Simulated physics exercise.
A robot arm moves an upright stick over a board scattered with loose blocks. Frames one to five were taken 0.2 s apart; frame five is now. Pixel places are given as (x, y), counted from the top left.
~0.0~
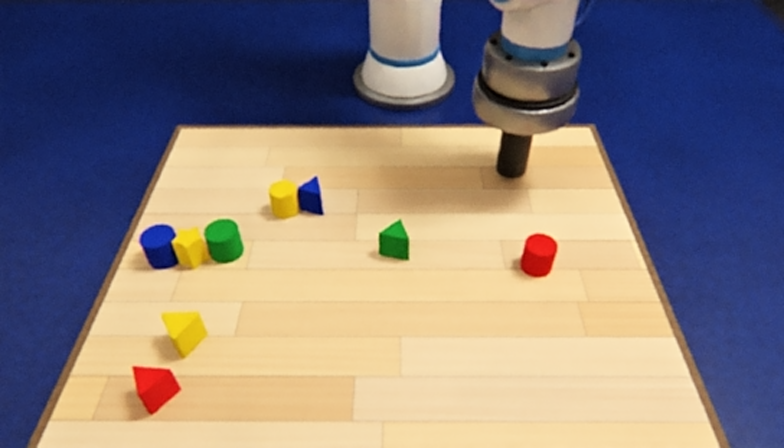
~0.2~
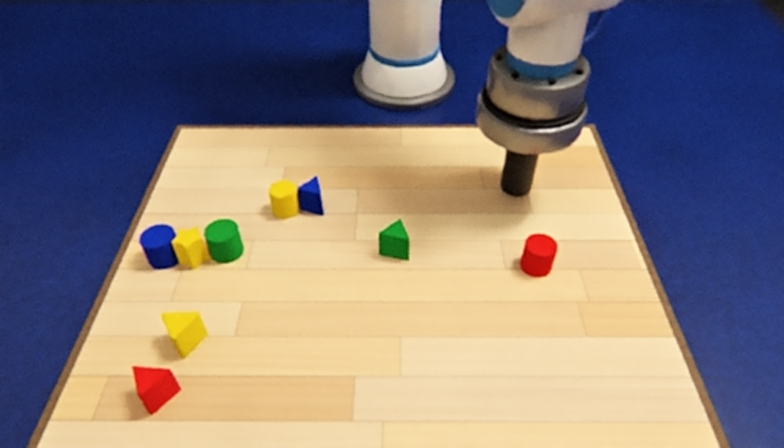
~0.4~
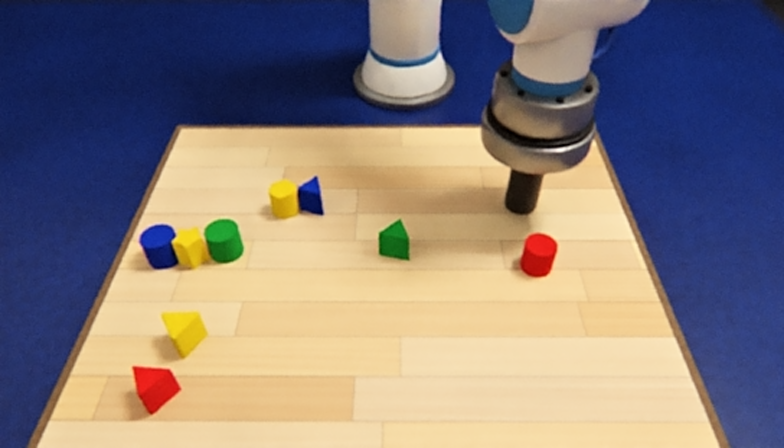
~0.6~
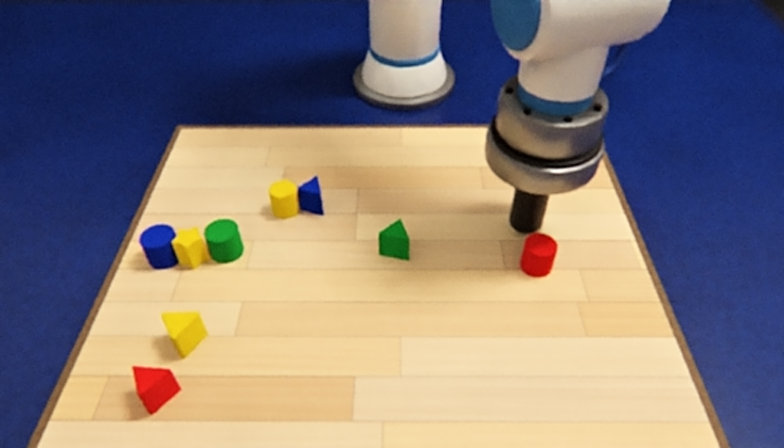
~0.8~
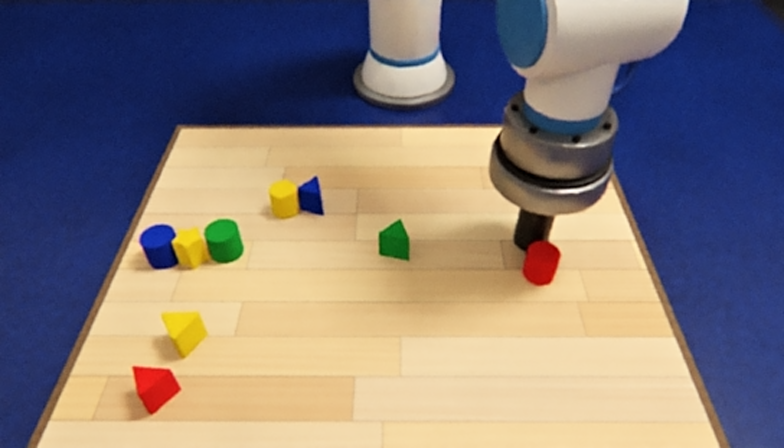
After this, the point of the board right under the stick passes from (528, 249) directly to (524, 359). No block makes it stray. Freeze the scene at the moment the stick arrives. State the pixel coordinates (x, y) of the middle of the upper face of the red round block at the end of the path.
I predict (570, 307).
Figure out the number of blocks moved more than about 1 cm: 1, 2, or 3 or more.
The result: One block.
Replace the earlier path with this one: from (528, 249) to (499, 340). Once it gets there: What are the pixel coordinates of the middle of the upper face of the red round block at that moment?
It ends at (554, 286).
What follows on the original path. One third of the way, stick (529, 274); red round block (557, 284).
Two thirds of the way, stick (528, 310); red round block (570, 307).
At the end, stick (526, 351); red round block (570, 307).
